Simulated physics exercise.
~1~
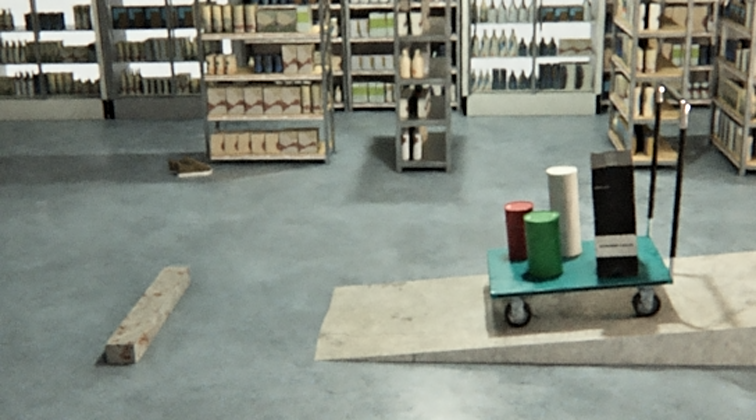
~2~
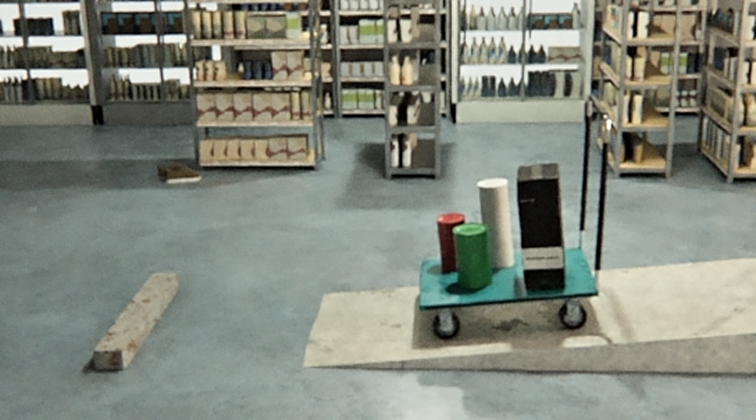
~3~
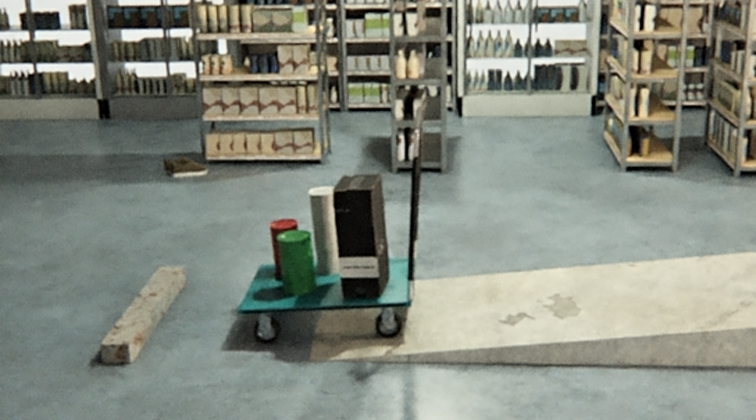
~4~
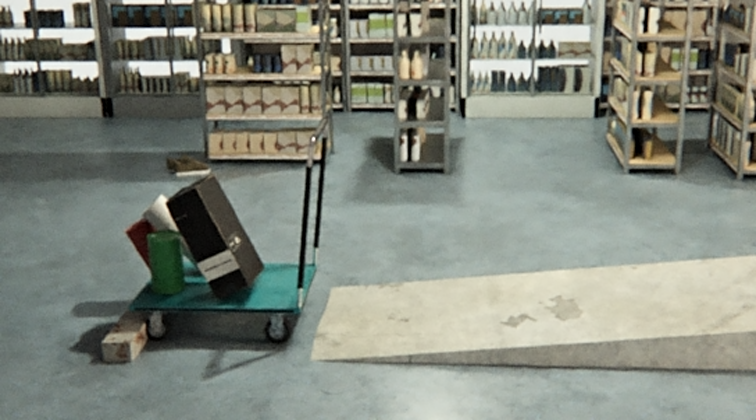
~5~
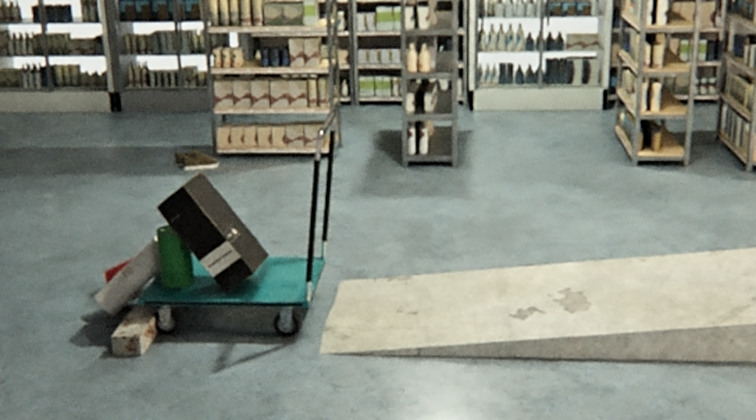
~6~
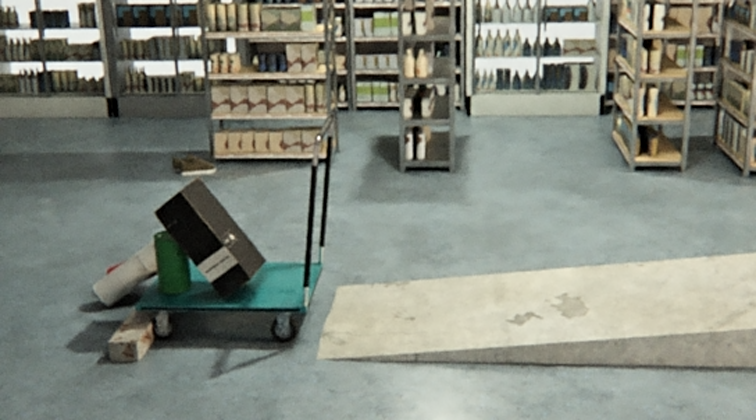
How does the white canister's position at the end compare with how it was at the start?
At the start it stood upright on the trolley, but by the end it had tipped headfirst off the left end and lay slanted with its top pointing downward.
